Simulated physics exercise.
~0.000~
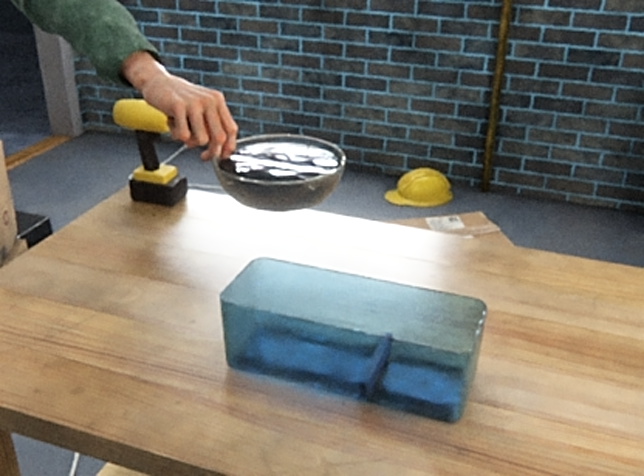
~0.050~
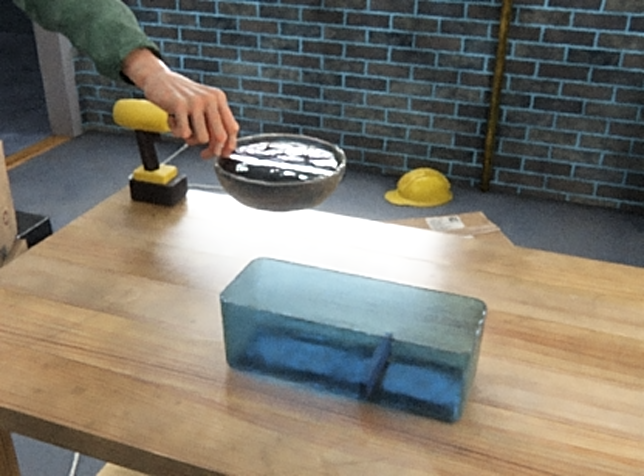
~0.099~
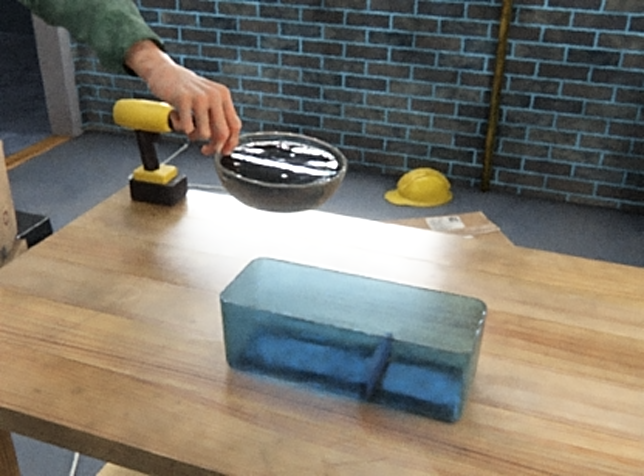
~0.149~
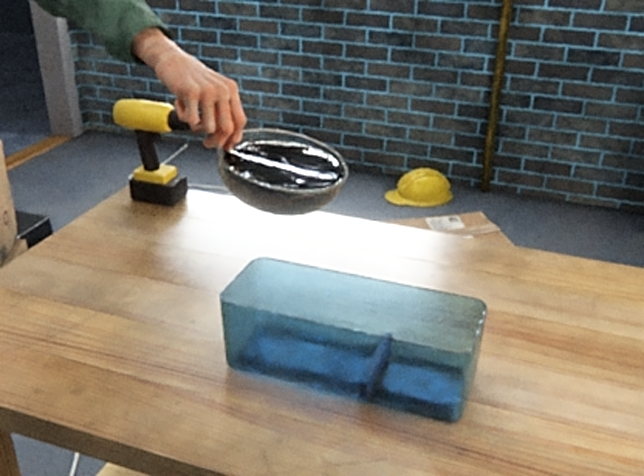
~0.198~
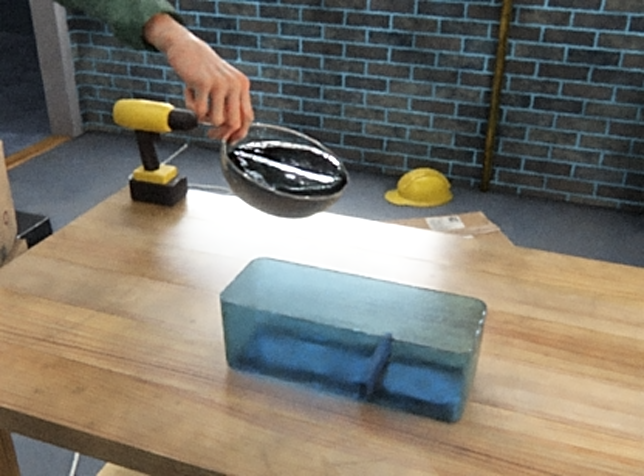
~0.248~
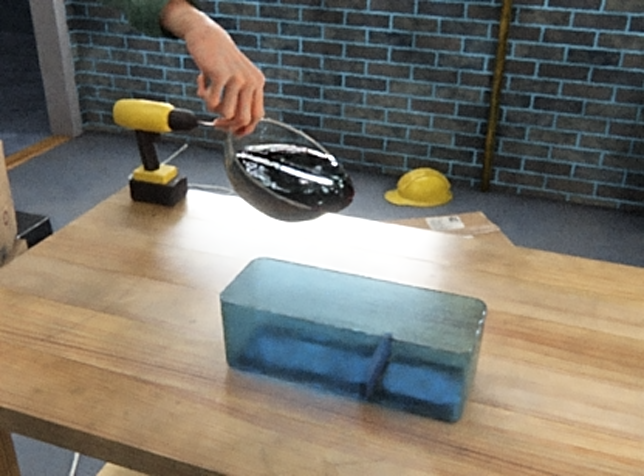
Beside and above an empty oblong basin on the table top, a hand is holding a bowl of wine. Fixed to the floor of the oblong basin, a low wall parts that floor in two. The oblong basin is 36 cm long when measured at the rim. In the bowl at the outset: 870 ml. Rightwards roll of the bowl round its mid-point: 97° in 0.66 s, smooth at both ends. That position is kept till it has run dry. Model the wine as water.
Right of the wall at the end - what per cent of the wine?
Near 41 per cent.
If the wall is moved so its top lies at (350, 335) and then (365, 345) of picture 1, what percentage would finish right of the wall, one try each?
Roughly 75 per cent, then 60 per cent.
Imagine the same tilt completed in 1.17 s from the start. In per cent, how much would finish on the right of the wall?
Result under that change: Approx. 50 %.
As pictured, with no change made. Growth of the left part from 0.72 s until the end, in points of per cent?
Near 12 percent, more or less.
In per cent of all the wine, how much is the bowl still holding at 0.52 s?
Some 8 % of it is still there.
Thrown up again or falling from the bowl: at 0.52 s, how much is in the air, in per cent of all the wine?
I'd say close to 54 per cent.
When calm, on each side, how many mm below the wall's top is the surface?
It's around 16 mm on the left side and around 10 mm on the right side.
By 0.52 s the tilt is 87° and 8 per cent is still to pour, 6 is left of the wall and 31 right of it.
By 0.72 s the tilt is 97° and 0 per cent is still to pour, 38 is left of the wall and 46 right of it.
By 0.93 s the tilt is 97° and 0 per cent is still to pour, 44 is left of the wall and 46 right of it.
By 1.16 s the tilt is 97° and 0 per cent is still to pour, 50 is left of the wall and 41 right of it.
At rest 50 per cent lies left of the wall, 41 right of it and 10 outside.
